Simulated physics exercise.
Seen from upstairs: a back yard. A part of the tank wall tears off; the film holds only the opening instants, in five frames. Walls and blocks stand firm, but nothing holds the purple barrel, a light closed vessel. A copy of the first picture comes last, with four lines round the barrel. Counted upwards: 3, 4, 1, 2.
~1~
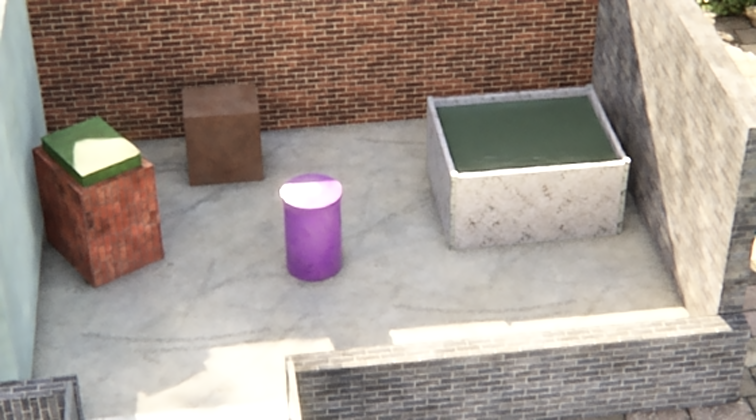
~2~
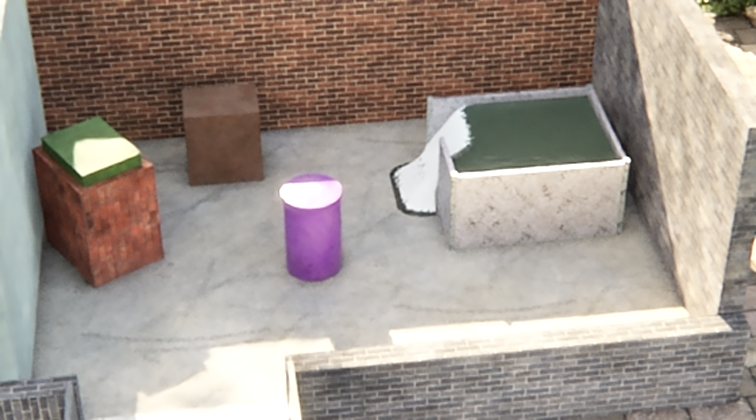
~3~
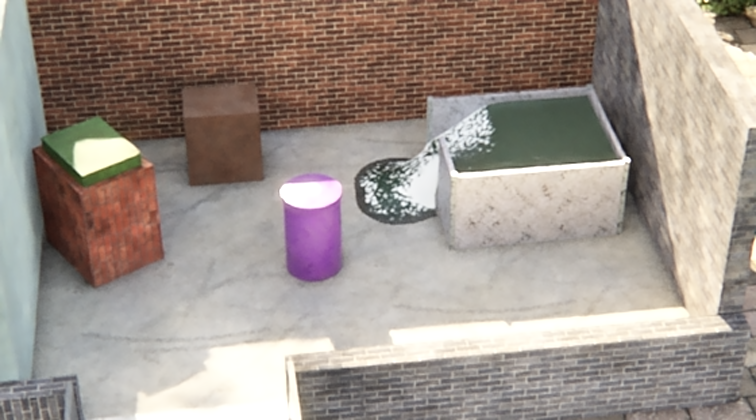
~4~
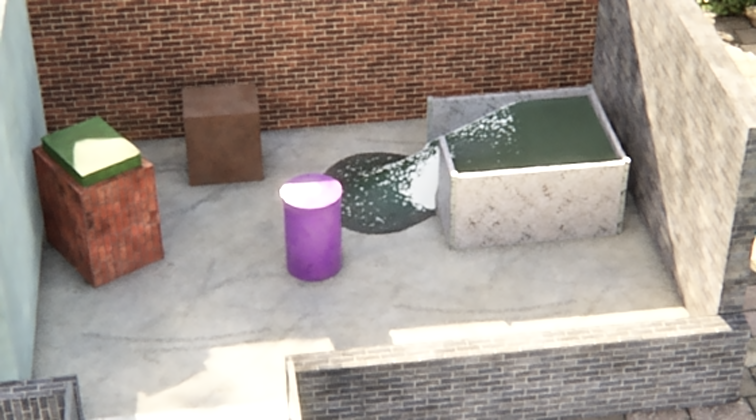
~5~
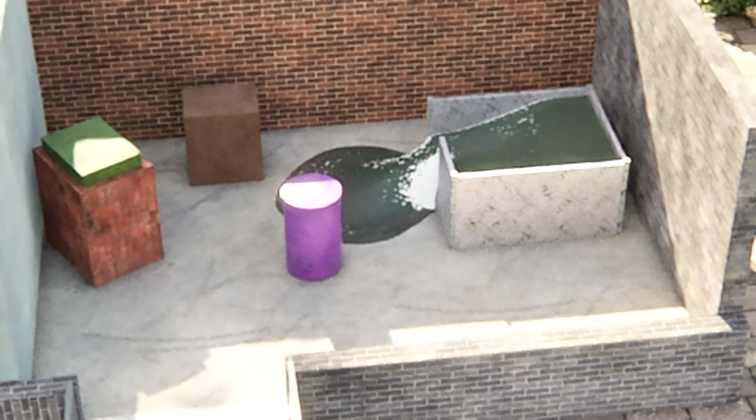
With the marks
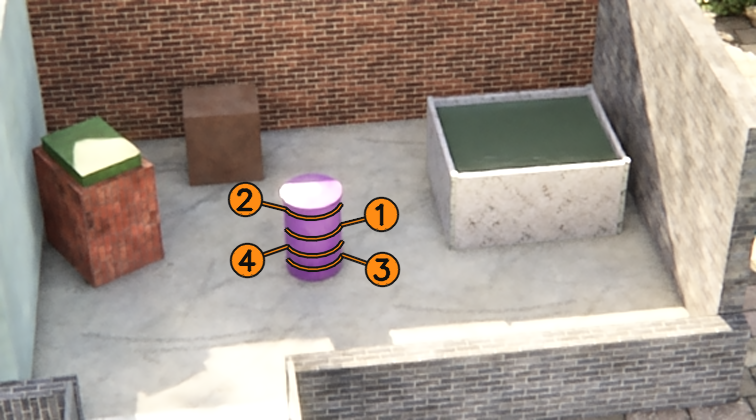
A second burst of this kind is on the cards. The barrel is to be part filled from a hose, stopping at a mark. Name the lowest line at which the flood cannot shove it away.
I would pick mark 3.
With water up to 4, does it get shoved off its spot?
No, that is safe.
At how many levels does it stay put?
All four.
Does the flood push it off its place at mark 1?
No, that is safe.
On the marked copy, 1 at (316, 238); 2 at (315, 218); 3 at (317, 269); 4 at (316, 255); from the bottom up 3, 4, 1, 2.
Choosing 1, it does not move.
Choosing 2, it does not move.
Choosing 3, it does not move.
Choosing 4, it does not move.
